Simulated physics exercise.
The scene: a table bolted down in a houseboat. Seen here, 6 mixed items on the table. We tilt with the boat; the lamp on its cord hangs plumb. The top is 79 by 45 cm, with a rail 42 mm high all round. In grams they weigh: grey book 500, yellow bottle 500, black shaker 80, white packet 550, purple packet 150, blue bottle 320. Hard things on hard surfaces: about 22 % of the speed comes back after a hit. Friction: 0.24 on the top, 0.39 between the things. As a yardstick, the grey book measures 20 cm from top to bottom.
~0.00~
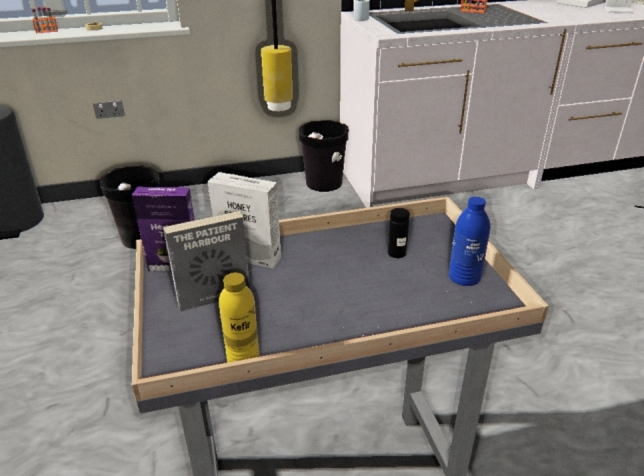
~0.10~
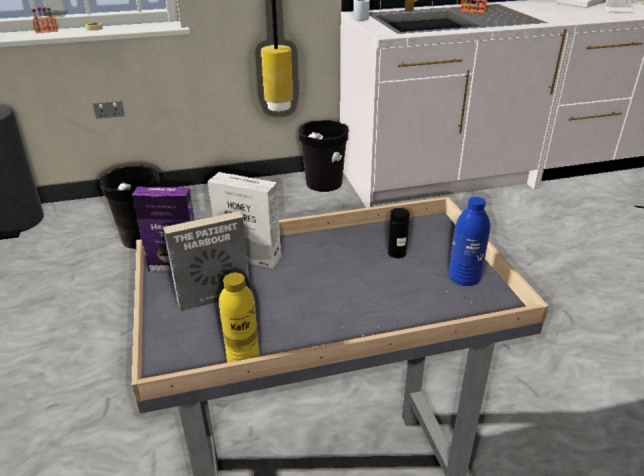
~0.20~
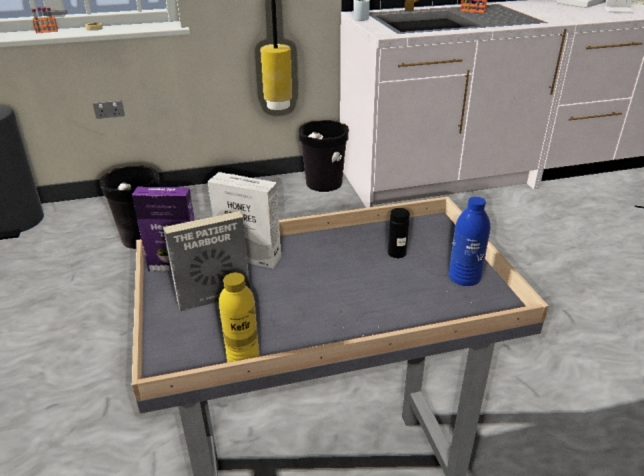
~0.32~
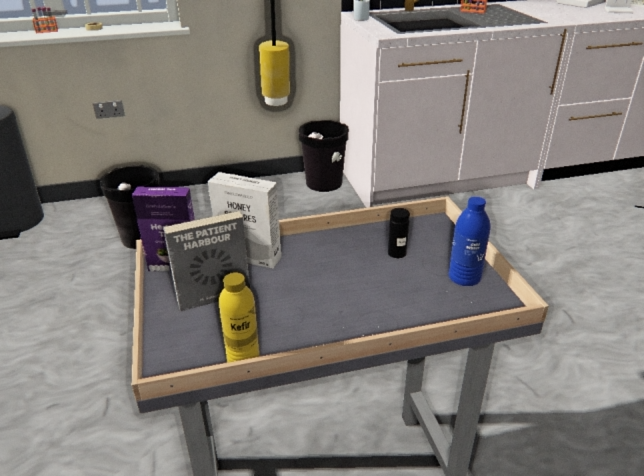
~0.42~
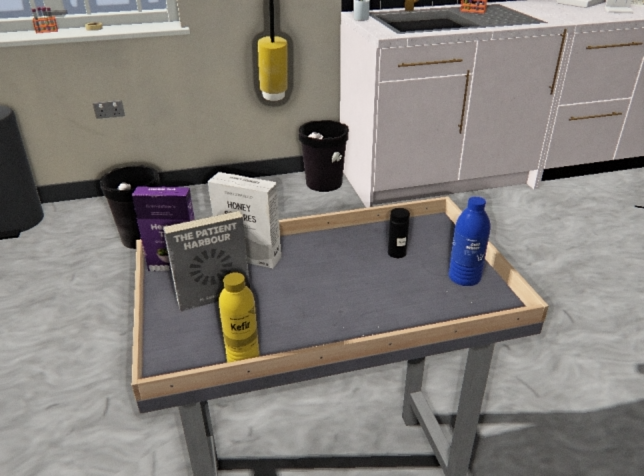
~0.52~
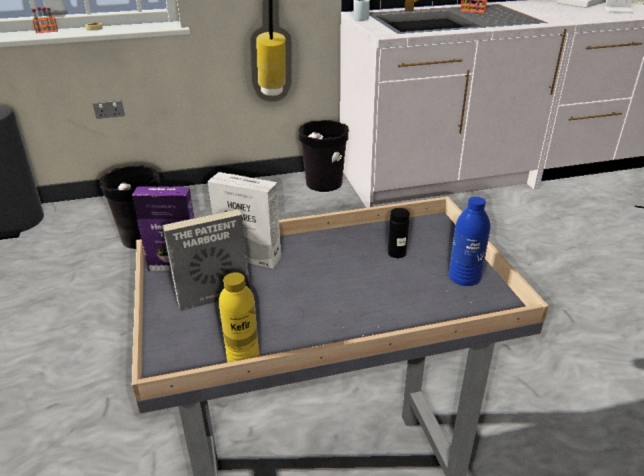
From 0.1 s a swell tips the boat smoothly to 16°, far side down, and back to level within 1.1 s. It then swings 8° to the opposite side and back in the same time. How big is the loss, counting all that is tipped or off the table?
Things lost: At least three.
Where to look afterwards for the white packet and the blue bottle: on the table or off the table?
The white packet ends off the table; the blue bottle ends on the table.
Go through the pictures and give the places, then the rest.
The first frame shows boat level; grey book (209, 262); yellow bottle (239, 322).
The second frame shows boat level; purple packet (169, 231); blue bottle (471, 240).
The third frame shows heel 1°, far side down; black shaker (399, 233); white packet (246, 221).
The fourth frame shows heel 6°, far side down; purple packet (169, 230); blue bottle (471, 240).
The fifth frame shows heel 10°, far side down; black shaker (399, 233); white packet (246, 221).
The sixth frame shows heel 14°, far side down; grey book (209, 261); yellow bottle (239, 322).
After 0.92 s, heel 8°, far side down; purple packet now off the table; grey book tipped 63° from how it sat near (193, 256); yellow bottle slid 2 cm near (238, 314).
After 1.22 s, boat level; white packet now off the table; grey book tipped 74° from how it sat near (194, 272); yellow bottle slid 2 cm near (238, 314).
After 1.62 s, heel 7°, near side down; grey book on its side near (198, 295); yellow bottle slid 2 cm near (238, 314); purple packet tipped 71° from how it sat.
At rest (2.8 s), off the table, white packet; tipped over on the table, grey book and purple packet; the other 3 in place, give or take 5 cm. Seen from the same camera at the end, grey book near (199, 299), yellow bottle near (238, 315).
